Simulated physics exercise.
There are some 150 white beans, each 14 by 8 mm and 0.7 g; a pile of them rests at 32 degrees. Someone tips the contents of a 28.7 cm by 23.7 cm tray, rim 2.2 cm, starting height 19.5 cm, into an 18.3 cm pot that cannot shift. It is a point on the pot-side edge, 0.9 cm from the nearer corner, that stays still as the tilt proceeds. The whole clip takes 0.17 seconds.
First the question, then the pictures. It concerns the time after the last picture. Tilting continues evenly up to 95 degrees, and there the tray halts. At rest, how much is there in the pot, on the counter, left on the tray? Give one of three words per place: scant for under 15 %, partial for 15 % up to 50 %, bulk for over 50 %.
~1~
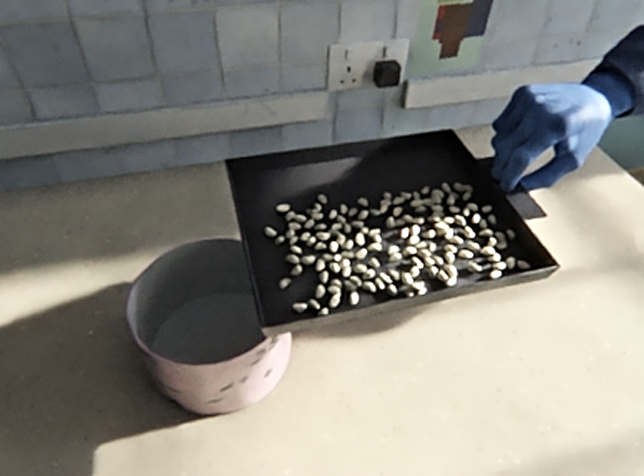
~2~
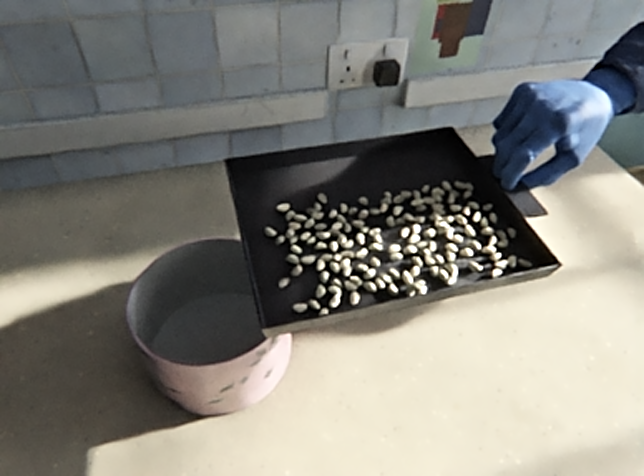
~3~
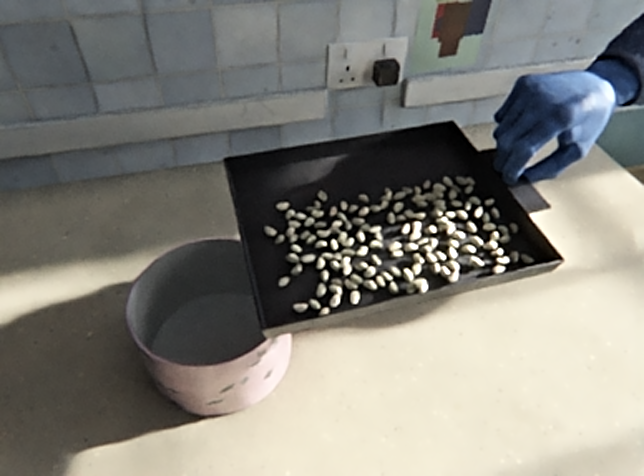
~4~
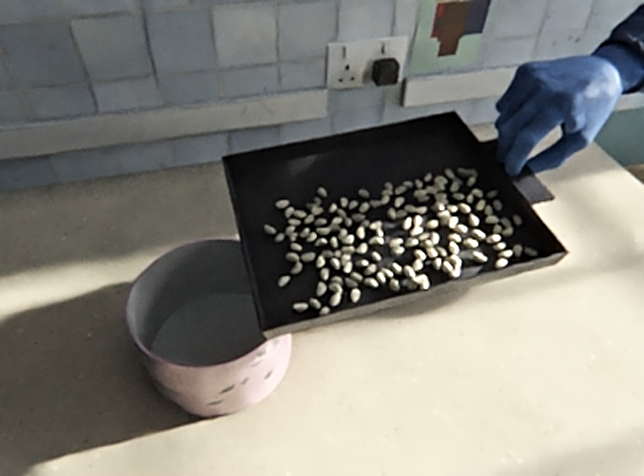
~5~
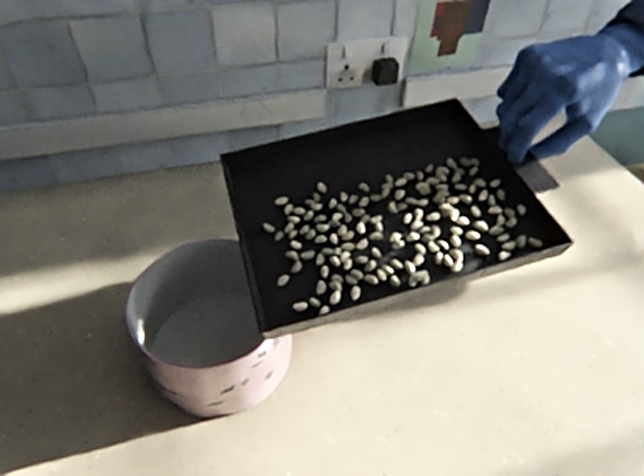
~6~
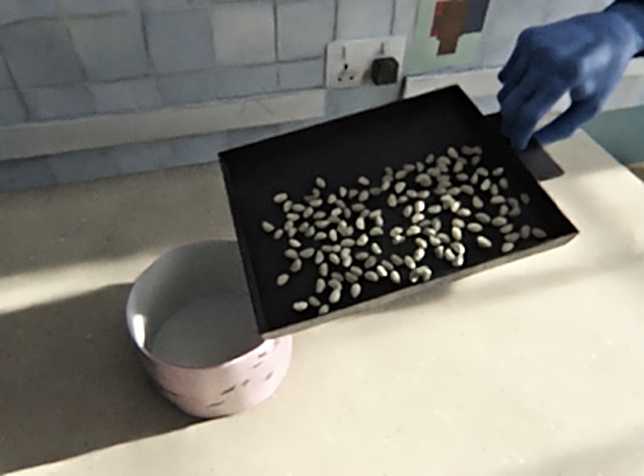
Result: Pot: A noticeable amount; counter: The main mass; left on the tray: Only a little.
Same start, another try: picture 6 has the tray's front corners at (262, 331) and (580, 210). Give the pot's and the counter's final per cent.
Per cent by place - pot 5, counter 95.
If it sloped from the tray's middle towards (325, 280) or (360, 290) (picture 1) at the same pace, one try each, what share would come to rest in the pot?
Approximately 0 percent, then 0 percent.
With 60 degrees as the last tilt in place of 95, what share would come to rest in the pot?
That would be around 5 percent.
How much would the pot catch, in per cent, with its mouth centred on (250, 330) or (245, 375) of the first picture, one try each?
I'd say some 70 per cent for the first and some 95 per cent for the second.
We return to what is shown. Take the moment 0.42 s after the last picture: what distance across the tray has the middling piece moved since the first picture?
Displacement on the tray: Roughly 9 cm.
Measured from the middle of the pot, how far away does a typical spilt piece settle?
About 20 centimetres.
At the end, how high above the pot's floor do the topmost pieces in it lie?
It stands at some 1.0 cm.
Then, 0.42 s after the last picture, tilt 51 degrees; the tray holds 100 %, the pot 0 %.
Then, 0.70 s after the last picture, tilt 78 degrees; the tray holds 55 %, the pot 5 %.
Then, 1.09 s after the last picture, tilt 95 degrees; the tray holds 5 %, the pot 20 %.
In the end, pot 25 %, counter 75 %, tray 0 %.
